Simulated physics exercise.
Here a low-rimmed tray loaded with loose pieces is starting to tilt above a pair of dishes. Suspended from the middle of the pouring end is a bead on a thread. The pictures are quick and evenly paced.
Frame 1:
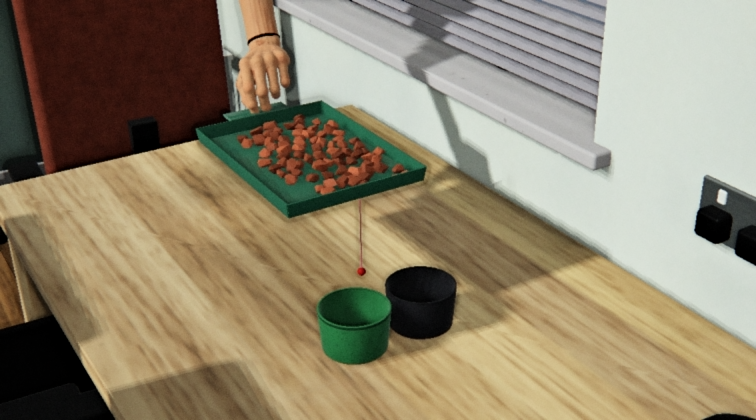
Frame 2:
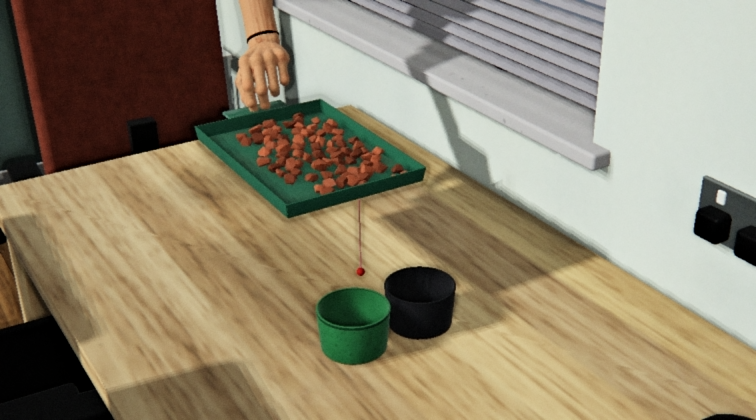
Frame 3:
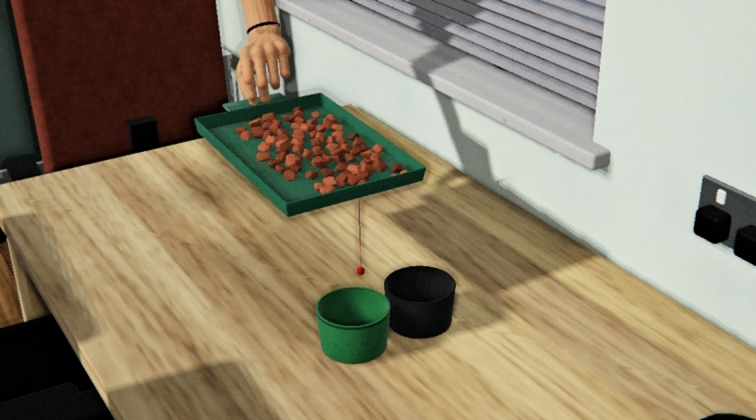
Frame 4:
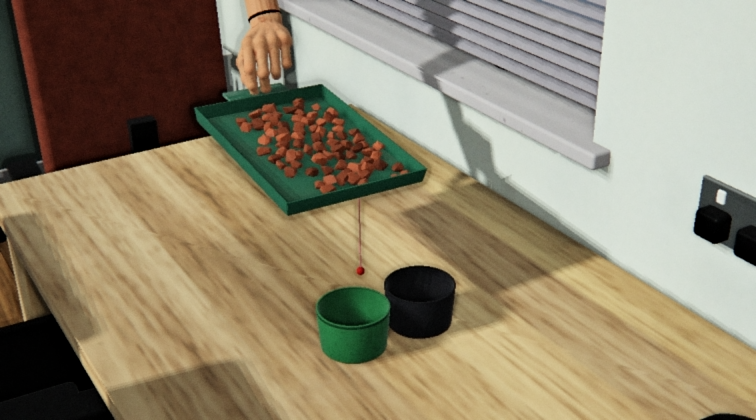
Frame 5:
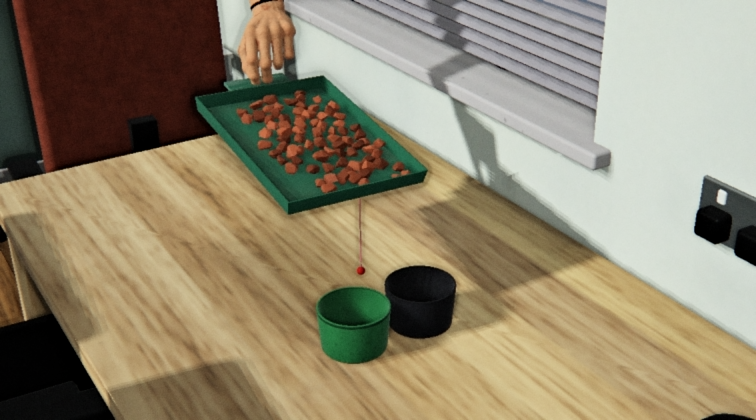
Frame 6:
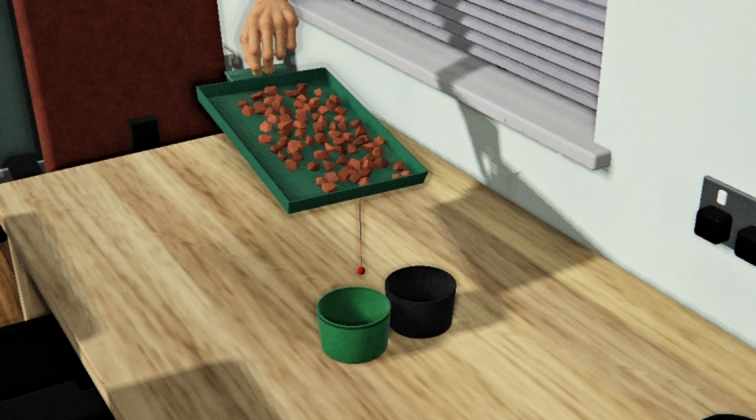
A hand with a dark wristband holds the far end of a green low-rimmed tray of reddish-brown crushed pieces above a pale wooden table, seen from above at an angle, beside a window blind. Below the tray's near end hangs a small red bead on a thread, behind a green dish at left and a black one at right. The hand slowly raises the far end, steepening the tray slightly, while the dishes and camera stay still.
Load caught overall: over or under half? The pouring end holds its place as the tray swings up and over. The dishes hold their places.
The load mostly goes into the dishes.
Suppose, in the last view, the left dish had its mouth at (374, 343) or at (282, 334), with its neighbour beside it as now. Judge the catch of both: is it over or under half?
At place one a lesser share; at place two a lesser share.
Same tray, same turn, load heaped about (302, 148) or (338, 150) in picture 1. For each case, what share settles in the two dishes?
In order, 80 per cent then 70 per cent.
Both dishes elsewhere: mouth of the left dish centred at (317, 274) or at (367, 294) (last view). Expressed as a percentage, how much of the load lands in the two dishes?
In order: 0 percent and 80 percent.
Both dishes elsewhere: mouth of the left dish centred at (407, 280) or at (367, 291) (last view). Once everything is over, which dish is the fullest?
First try, the one on the left; second try, the one on the right.
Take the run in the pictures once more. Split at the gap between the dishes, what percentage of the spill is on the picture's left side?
10 in a hundred, roughly.
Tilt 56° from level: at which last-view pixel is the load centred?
Close to (376, 159).
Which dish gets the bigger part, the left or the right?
More winds up in the rightward dish.
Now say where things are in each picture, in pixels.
In the first picture, corners of the pouring end (288, 204) and (423, 166), level; middle of the load (320, 157), bits of crushed brick; left dish (373, 341); right dish (441, 316); bead on its thread (362, 271).
In the second picture, corners of the pouring end (287, 204) and (423, 167), level; middle of the load (319, 156).
In the third picture, corners of the pouring end (288, 202) and (423, 167), tipped barely, lowest at the right corner; middle of the load (319, 152).
In the fourth picture, corners of the pouring end (288, 202) and (424, 168), tipped a little, lowest at the right corner; middle of the load (319, 148).
In the fifth picture, corners of the pouring end (289, 201) and (425, 169), tipped a little, lowest at the right corner; middle of the load (321, 143).
In the sixth picture, corners of the pouring end (290, 201) and (425, 170), tipped a little, lowest at the right corner; middle of the load (321, 139); left dish (373, 340); right dish (440, 316).
Just after the last frame, tray tipped steeply; every one on the tray.
A moment on, tray tipped right over; roughly a third on the tray; just a few in the left dish; roughly a quarter in the right dish; about a tenth outside both; roughly a quarter in the air.
Further on, tray tipped past a quarter turn; about a tenth in the left dish; roughly two thirds in the right dish; roughly a quarter outside both.
When it is over, tray tipped past a quarter turn; about a tenth in the left dish; roughly two thirds in the right dish; roughly a quarter outside both.
